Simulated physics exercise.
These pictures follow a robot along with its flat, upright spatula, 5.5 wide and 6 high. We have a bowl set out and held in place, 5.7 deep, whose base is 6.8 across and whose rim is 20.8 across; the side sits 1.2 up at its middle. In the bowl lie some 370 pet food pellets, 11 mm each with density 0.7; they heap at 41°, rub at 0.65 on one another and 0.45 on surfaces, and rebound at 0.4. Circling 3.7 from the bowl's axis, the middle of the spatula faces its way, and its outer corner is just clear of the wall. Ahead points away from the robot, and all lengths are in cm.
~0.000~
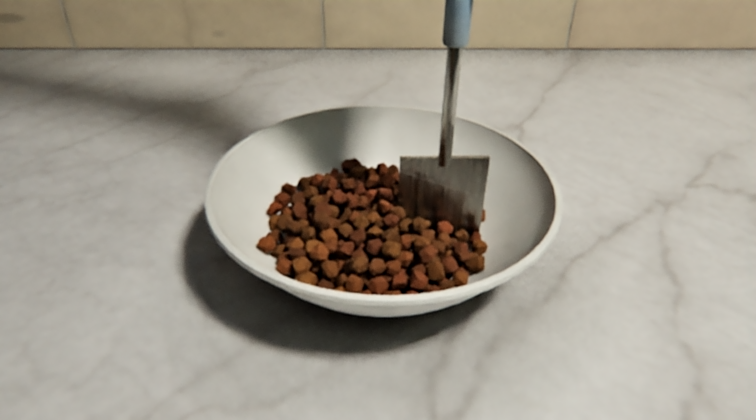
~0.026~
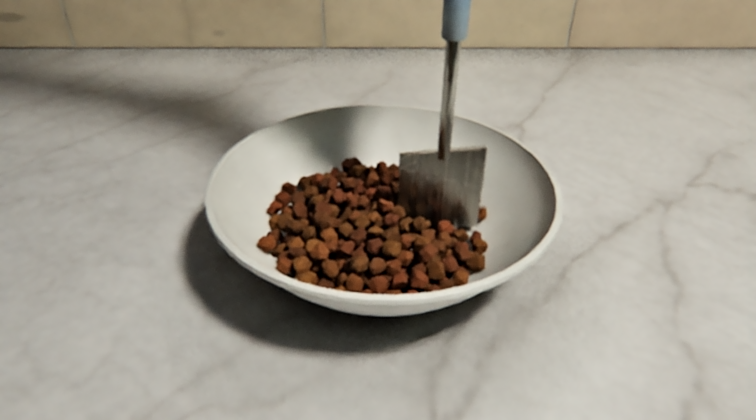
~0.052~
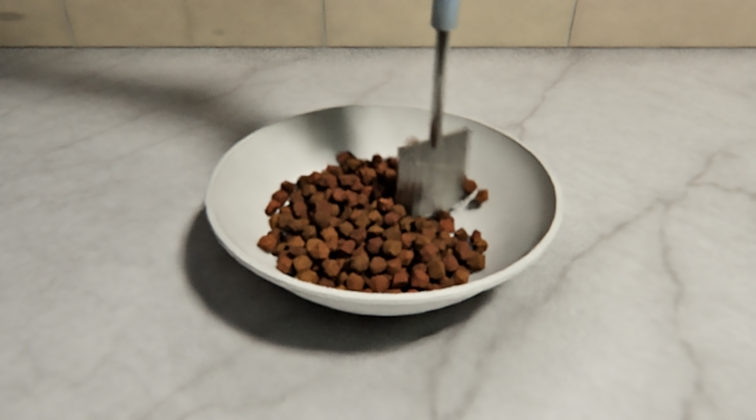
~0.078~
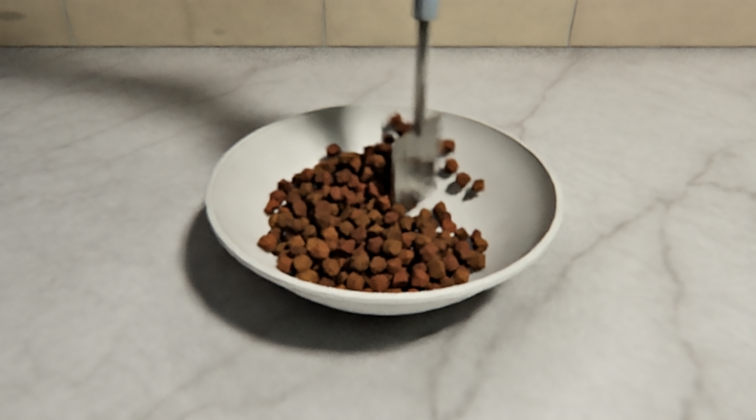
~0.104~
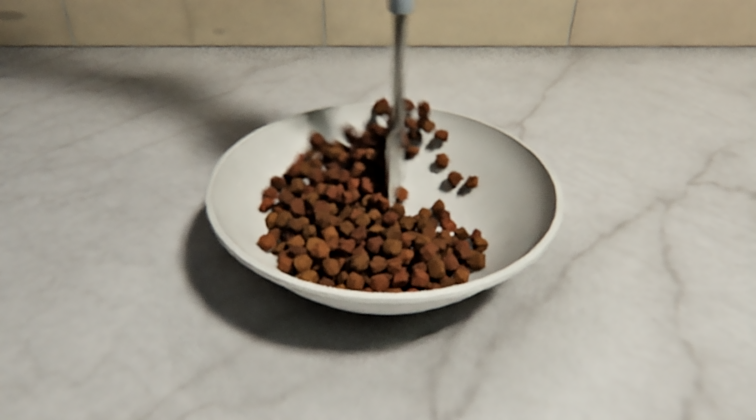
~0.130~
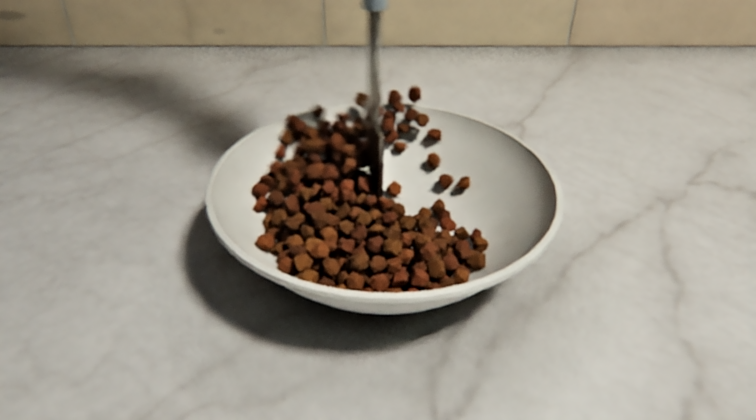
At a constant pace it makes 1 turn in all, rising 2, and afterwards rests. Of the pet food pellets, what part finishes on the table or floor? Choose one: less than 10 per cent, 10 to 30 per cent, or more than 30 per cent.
The share is 10 to 30 per cent.
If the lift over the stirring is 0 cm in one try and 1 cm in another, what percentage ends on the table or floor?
Roughly 25 and 20 per cent.
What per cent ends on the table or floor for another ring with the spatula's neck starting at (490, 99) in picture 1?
Roughly 0 per cent.
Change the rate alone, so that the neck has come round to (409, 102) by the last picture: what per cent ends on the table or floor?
About 5 per cent.
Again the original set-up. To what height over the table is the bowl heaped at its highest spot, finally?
5.5 cm, roughly.
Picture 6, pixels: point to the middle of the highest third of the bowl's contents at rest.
Close to (428, 240).
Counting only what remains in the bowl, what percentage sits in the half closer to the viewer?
Roughly 55 per cent.
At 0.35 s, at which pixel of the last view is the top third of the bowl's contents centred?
Roughly pixel (439, 248).
After 0.24 s, 196° round, highest piece 9 above the table; 342 in the bowl, 3 on the table or floor, 21 in flight or on the tool.
After 0.35 s, 293° round, highest piece 9 above the table; 316 in the bowl, 25 on the table or floor, 25 in flight or on the tool.
After 0.60 s, 0° round, highest piece 6 above the table; 300 in the bowl, 64 on the table or floor, 2 in flight or on the tool.
After 1.30 s, 0° round, highest piece 6 above the table; 300 in the bowl, 66 on the table or floor.
In the end, 300 in the bowl, 66 on the table or floor. That is 18 % on the table or floor.
